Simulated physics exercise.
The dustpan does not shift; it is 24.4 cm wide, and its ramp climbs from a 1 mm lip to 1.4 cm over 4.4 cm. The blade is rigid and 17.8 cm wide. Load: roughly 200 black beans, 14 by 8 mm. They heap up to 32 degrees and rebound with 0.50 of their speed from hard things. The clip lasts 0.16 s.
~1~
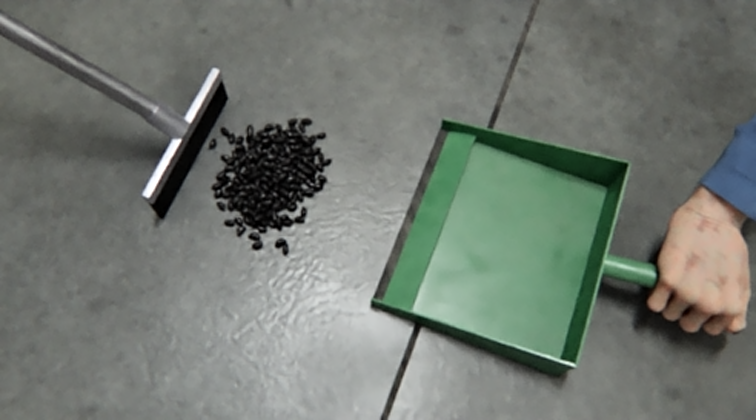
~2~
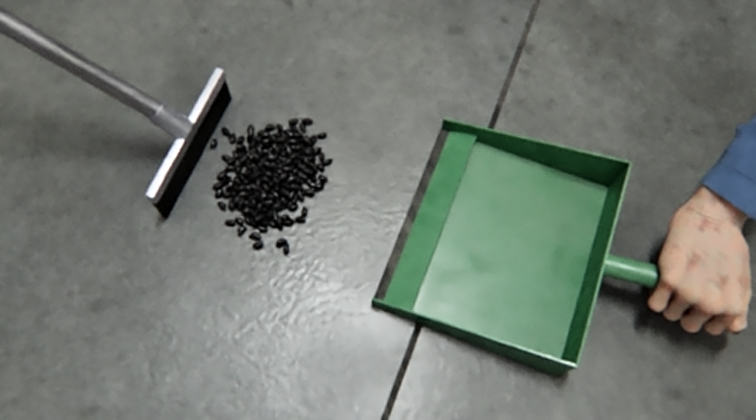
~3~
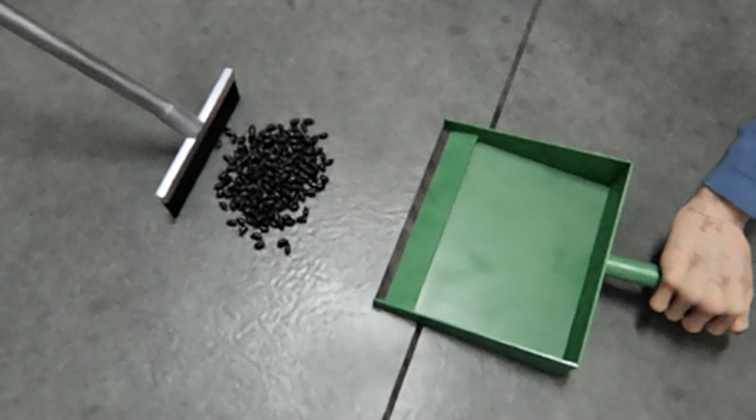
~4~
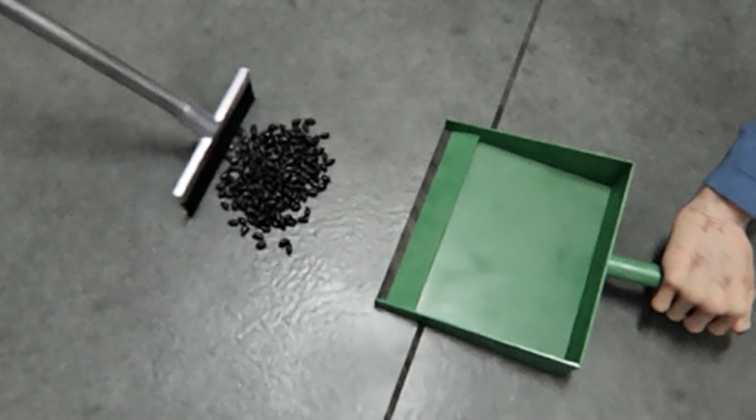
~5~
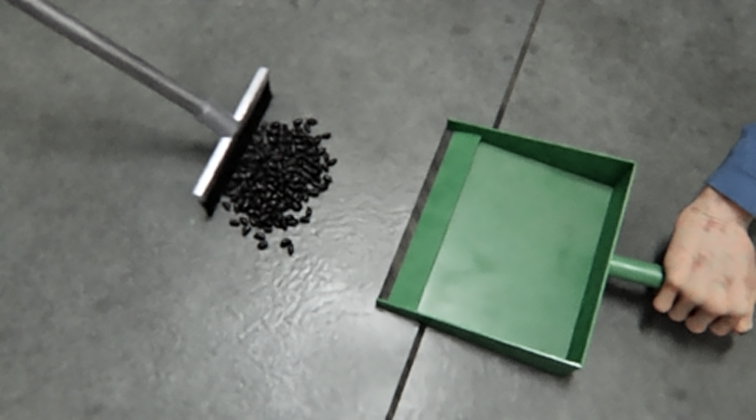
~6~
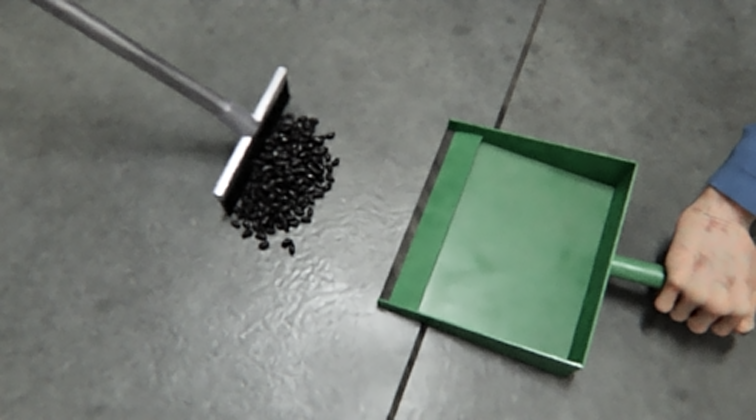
On a grey concrete floor, a long-handled broom with a straight blade moves right into a pile of black beans, pressing its left edge inward, while a hand at right holds a green dustpan still.
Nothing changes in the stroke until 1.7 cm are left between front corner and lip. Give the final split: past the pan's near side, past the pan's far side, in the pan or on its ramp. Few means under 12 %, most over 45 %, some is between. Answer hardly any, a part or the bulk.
Near side hardly any, far side hardly any, pan a part.
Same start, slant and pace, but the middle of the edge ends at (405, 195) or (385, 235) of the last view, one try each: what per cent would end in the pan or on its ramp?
Some 55 and 55 per cent.
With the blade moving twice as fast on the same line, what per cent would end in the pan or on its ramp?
Then about 60 per cent.
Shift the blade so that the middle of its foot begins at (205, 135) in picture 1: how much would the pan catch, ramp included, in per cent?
Some 25 per cent.
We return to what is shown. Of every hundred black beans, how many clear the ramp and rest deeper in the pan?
About 5 per cent.
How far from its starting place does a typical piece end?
Roughly 18 cm.
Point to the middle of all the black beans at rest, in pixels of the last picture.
Near (423, 193).
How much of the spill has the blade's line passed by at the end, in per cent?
Roughly 30 per cent.
Then, 0.16 s after the last picture, middle of the blade 10 cm from the lip; 0 % over the lip, far side 0 %, near side 0 %.
Then, 0.26 s after the last picture, middle of the blade 4 cm from the lip; 10 % over the lip, far side 5 %, near side 0 %.
Then, 0.50 s after the last picture, middle of the blade 2 cm from the lip; 40 % over the lip, far side 5 %, near side 5 %.
In the end, near side 5 %, far side 5 %, pan 40 %, in front of the lip or behind the blade 50 %.
